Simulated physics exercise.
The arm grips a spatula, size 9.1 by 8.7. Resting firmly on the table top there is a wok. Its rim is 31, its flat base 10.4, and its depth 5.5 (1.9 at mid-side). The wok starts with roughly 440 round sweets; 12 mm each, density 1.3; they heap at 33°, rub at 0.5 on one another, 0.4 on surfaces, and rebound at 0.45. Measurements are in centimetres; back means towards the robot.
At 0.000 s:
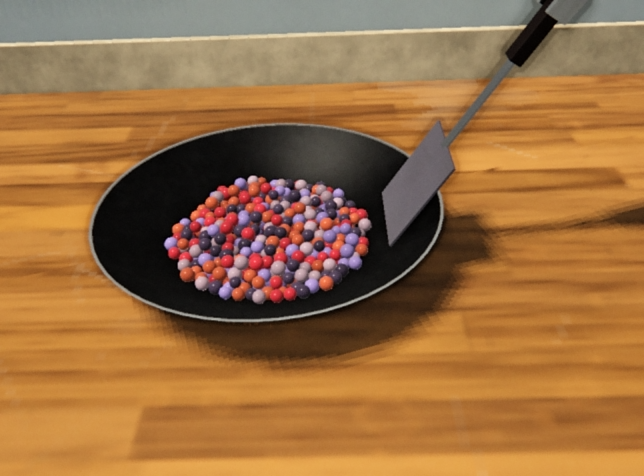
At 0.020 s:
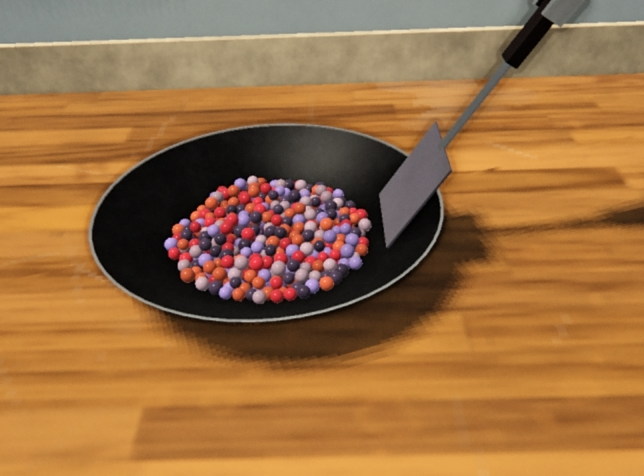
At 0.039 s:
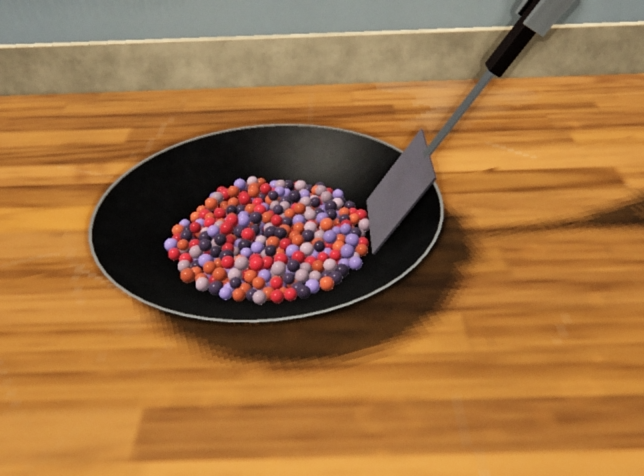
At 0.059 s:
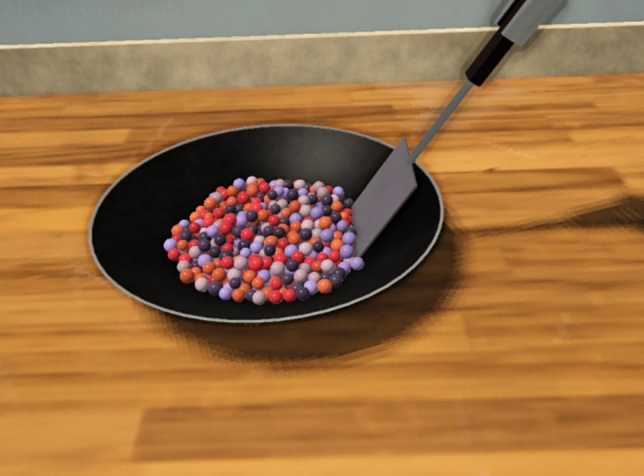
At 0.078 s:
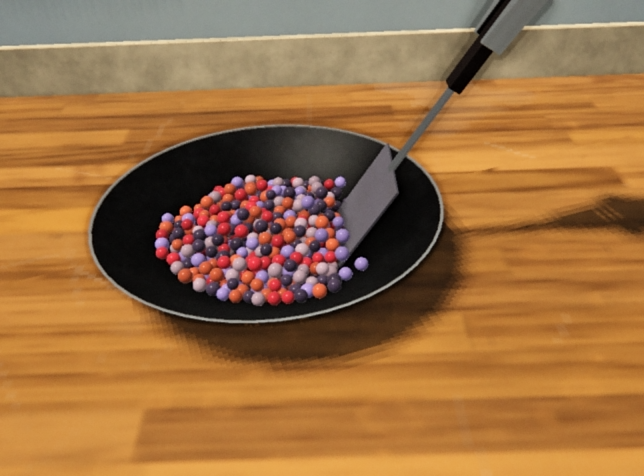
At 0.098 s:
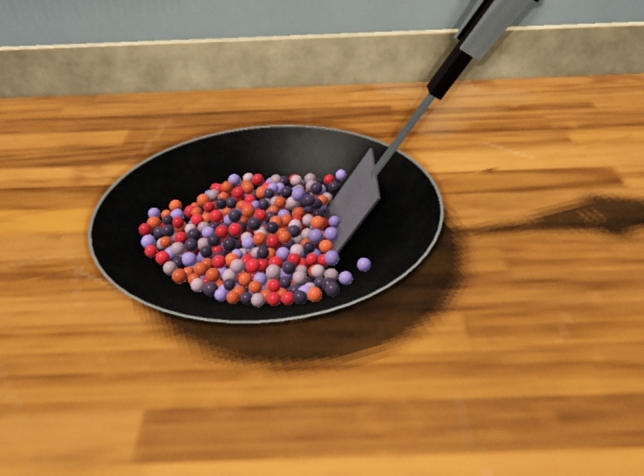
The clip shows a dark wok of small, round, multicoloured sweets on a wooden table as a spatula lowers in from the right and moves left, pushing the heap leftward while a few sweets separate near its lower edge.
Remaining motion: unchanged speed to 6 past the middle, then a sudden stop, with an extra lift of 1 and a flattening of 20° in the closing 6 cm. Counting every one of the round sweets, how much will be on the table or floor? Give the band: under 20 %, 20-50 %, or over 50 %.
Band: Under 20 %.
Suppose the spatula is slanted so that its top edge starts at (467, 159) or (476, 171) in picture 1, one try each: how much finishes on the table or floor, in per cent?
About 0 and 0 per cent.
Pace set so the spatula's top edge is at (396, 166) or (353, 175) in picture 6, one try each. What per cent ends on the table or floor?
That comes to some 0 and some 10 percent, in that order.
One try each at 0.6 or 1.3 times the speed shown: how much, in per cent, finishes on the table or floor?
The two tries give about 0 and 10 in a hundred.
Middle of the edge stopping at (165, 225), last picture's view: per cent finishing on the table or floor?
About 20 per cent.
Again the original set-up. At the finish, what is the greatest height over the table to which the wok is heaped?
Some 7.0 cm above the table.
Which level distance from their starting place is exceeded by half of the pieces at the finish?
Roughly 7 cm.
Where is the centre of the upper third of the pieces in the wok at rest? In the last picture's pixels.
Close to pixel (153, 217).
After 0.15 s, sloping 57°, highest piece 8 above the table; 445 in the wok.
After 0.19 s, sloping 48°, highest piece 7 above the table; 445 in the wok.
After 0.42 s, sloping 37°, highest piece 7 above the table; 431 in the wok, 11 on the table or floor, 3 on the blade or in flight.
After 1.47 s, sloping 37°, highest piece 7 above the table; 431 in the wok, 14 on the table or floor.
In the end, 431 in the wok, 14 on the table or floor. That is 3 % on the table or floor.
